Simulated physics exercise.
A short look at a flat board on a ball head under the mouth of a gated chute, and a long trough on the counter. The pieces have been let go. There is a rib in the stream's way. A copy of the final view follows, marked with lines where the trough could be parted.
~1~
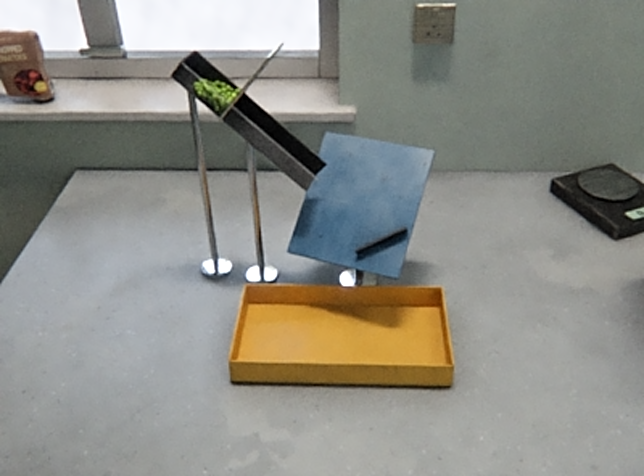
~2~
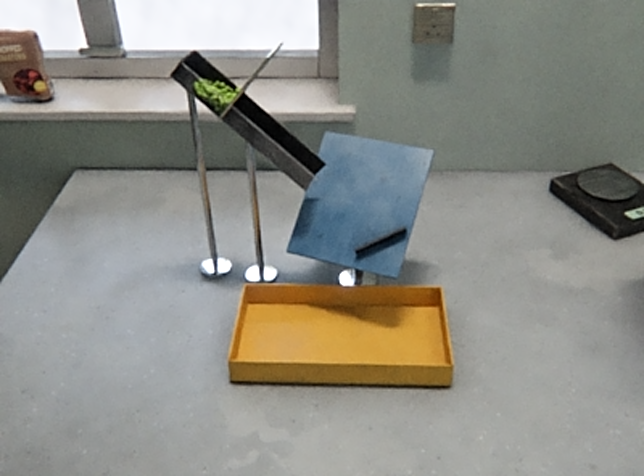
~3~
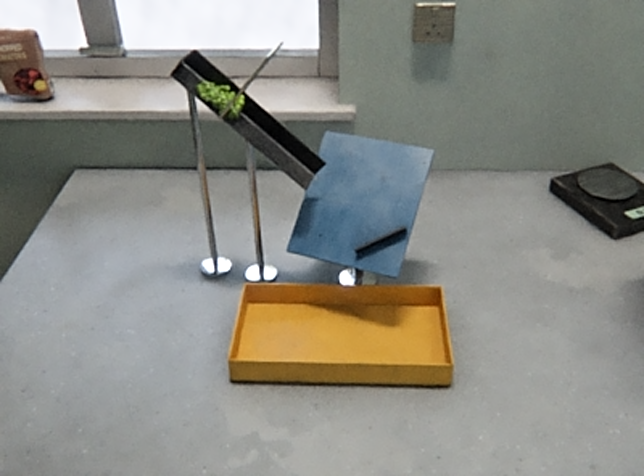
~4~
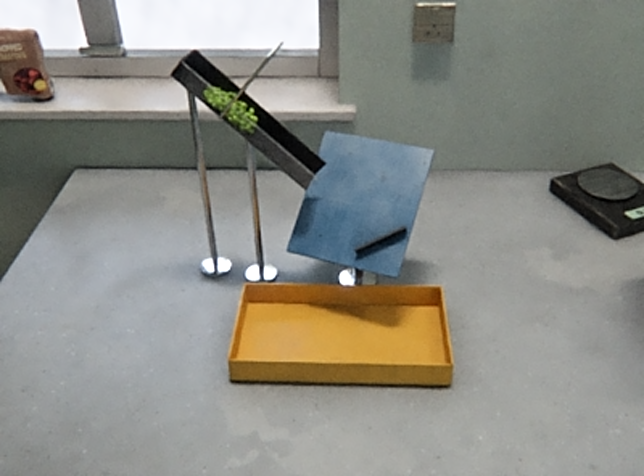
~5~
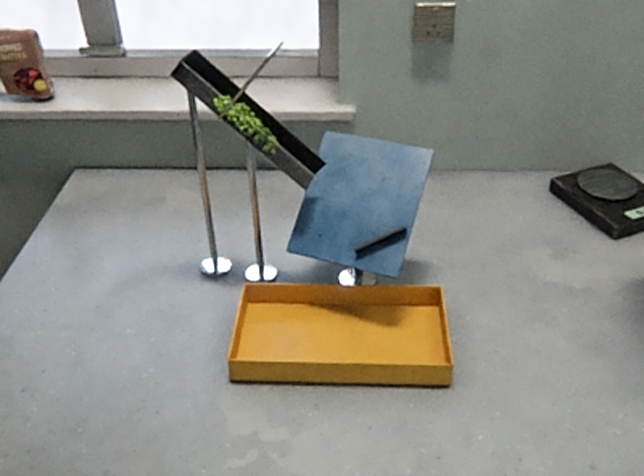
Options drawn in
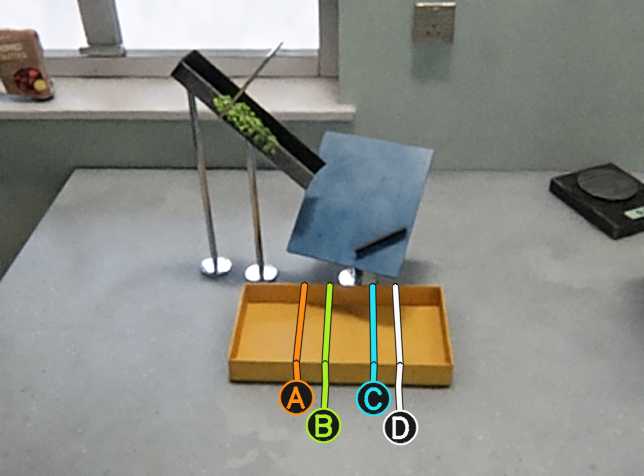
Small green pieces sit bunched near the top of a dark, sloping chute, then begin to slide down it. They spread into a longer cluster and reach about halfway along, while the tilted blue board with its dark rib and the empty yellow trough below stay still.
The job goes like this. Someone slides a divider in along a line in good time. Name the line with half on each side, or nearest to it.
Take B.
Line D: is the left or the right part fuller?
Left.
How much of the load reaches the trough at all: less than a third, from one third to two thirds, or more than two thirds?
It is more than two thirds.
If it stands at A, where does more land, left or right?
Right.
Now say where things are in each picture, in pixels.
In the first picture, load behind the gate at (219, 93), dried peas; lip of the chute at (311, 183), sloping fairly steeply.
In the second picture, middle of the board at (360, 201), tilted fairly steeply; middle of its low edge at (340, 265); of its high edge at (378, 140).
In the third picture, front corners of the trough at (228, 360) and (453, 365), empty; front of the load at (236, 116).
In the fourth picture, middle of the load at (233, 106); its front at (252, 132), about a quarter of the way to the lip; rib from (406, 226) to (355, 250).
In the fifth picture, middle of the load at (248, 119); its front at (273, 152), about half of the way to the lip.
On the marked copy, line A crosses the front rim at (296, 361); line B crosses the front rim at (325, 362); line C crosses the front rim at (373, 363); line D crosses the front rim at (399, 364).
Choosing A, of what is caught, a stray few on the left of the divider, nearly all on the right.
Choosing B, of what is caught, about a third on the left of the divider, about two thirds on the right.
Choosing C, of what is caught, nearly all on the left of the divider, a stray few on the right.
Choosing D, of what is caught, all on the left of the divider, none on the right.
